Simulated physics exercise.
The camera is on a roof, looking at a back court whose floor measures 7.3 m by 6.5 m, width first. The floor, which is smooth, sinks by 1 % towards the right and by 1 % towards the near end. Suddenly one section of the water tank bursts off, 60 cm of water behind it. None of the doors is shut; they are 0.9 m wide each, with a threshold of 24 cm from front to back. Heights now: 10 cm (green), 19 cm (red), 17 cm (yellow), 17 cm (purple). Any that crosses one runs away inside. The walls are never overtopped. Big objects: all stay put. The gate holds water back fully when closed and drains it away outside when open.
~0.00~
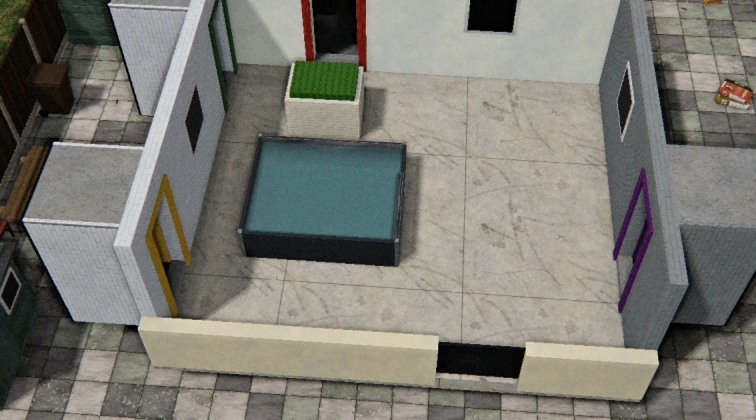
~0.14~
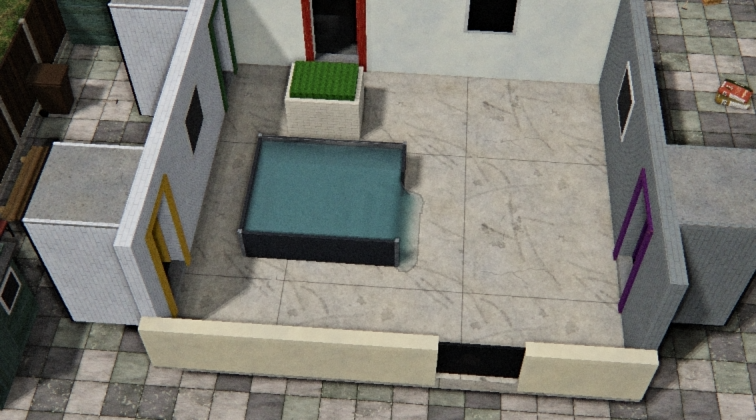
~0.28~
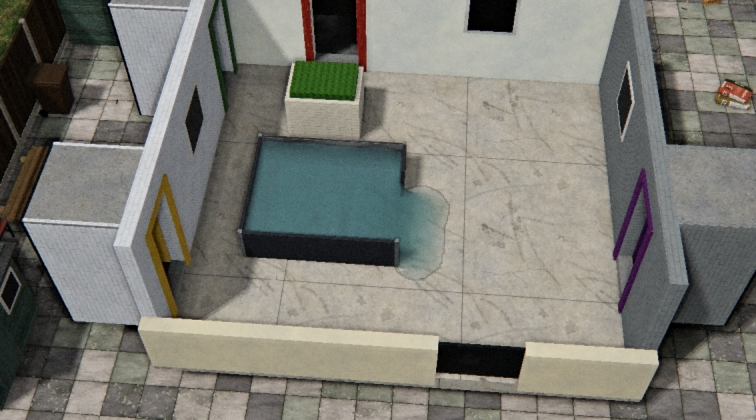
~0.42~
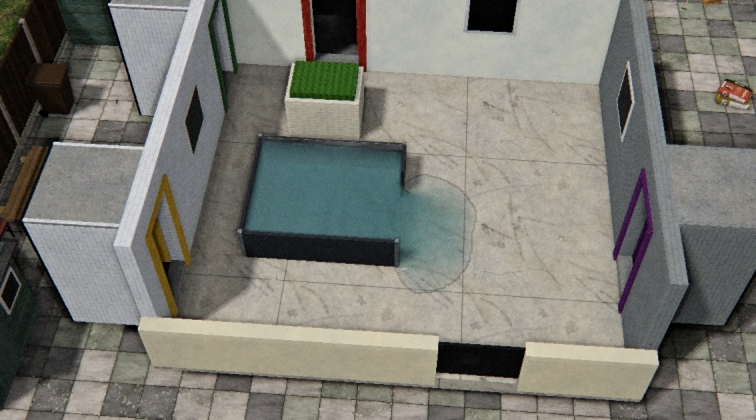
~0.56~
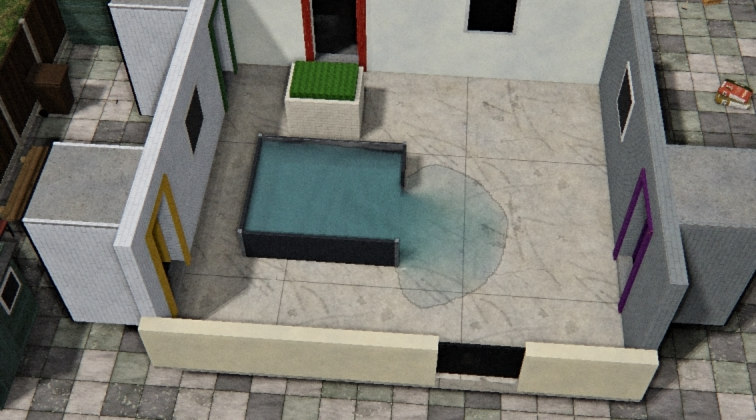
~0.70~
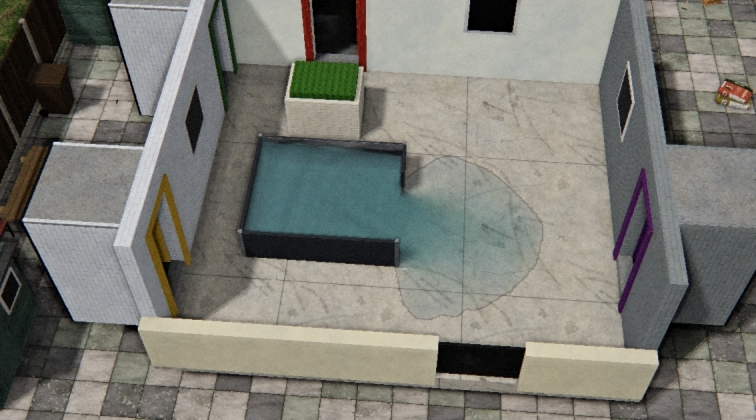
Water pouring through a gap in the right side of a dark tank and spreading rightward across a pale walled courtyard floor.
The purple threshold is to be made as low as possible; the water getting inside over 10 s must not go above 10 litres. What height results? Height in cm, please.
It would have to be roughly 27 cm high.
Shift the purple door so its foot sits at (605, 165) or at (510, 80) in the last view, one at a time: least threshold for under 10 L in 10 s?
You'd want about 16 cm there first, then about 9.5 cm.
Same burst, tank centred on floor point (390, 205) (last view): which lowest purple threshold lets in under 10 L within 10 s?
Roughly 29 cm is needed.
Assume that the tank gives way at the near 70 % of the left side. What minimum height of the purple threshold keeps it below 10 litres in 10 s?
Some 12.5 cm.
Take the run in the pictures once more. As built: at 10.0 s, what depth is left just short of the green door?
A ruler would read roughly 8.5 cm.
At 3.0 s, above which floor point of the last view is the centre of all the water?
Centre of mass: About (457, 238) px.
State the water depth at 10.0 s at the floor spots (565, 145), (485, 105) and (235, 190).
Taking the spots in order: About 11, 7 and 2 centimetres.
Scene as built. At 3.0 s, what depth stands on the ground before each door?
Green door 0 cm, red door 0 cm, yellow door 0 cm, purple door 28 cm.
After 1.4 s water covers 30 % of the floor, deepest (34 cm) near (401, 249); 23 cm at the purple door, 1 litre in over its 17 cm threshold.
After 3.0 s water covers 40 % of the floor, deepest (38 cm) near (616, 317); 28 cm at the purple door, 66 litres in over its 17 cm threshold.
After 10.0 s water covers 95 % of the floor, deepest (14 cm) near (610, 376); 12 cm at the purple door, 124 litres in over its 17 cm threshold.
At the purple door as built, the water arrived by 1.2 s and peaked near 30 cm at 2.6 s.
Run again over the same 10 s with other heights there, 41 litres in over 22.5 cm, 1 litre over 30 cm. The limit of 10 litres is kept from about 27 cm up.
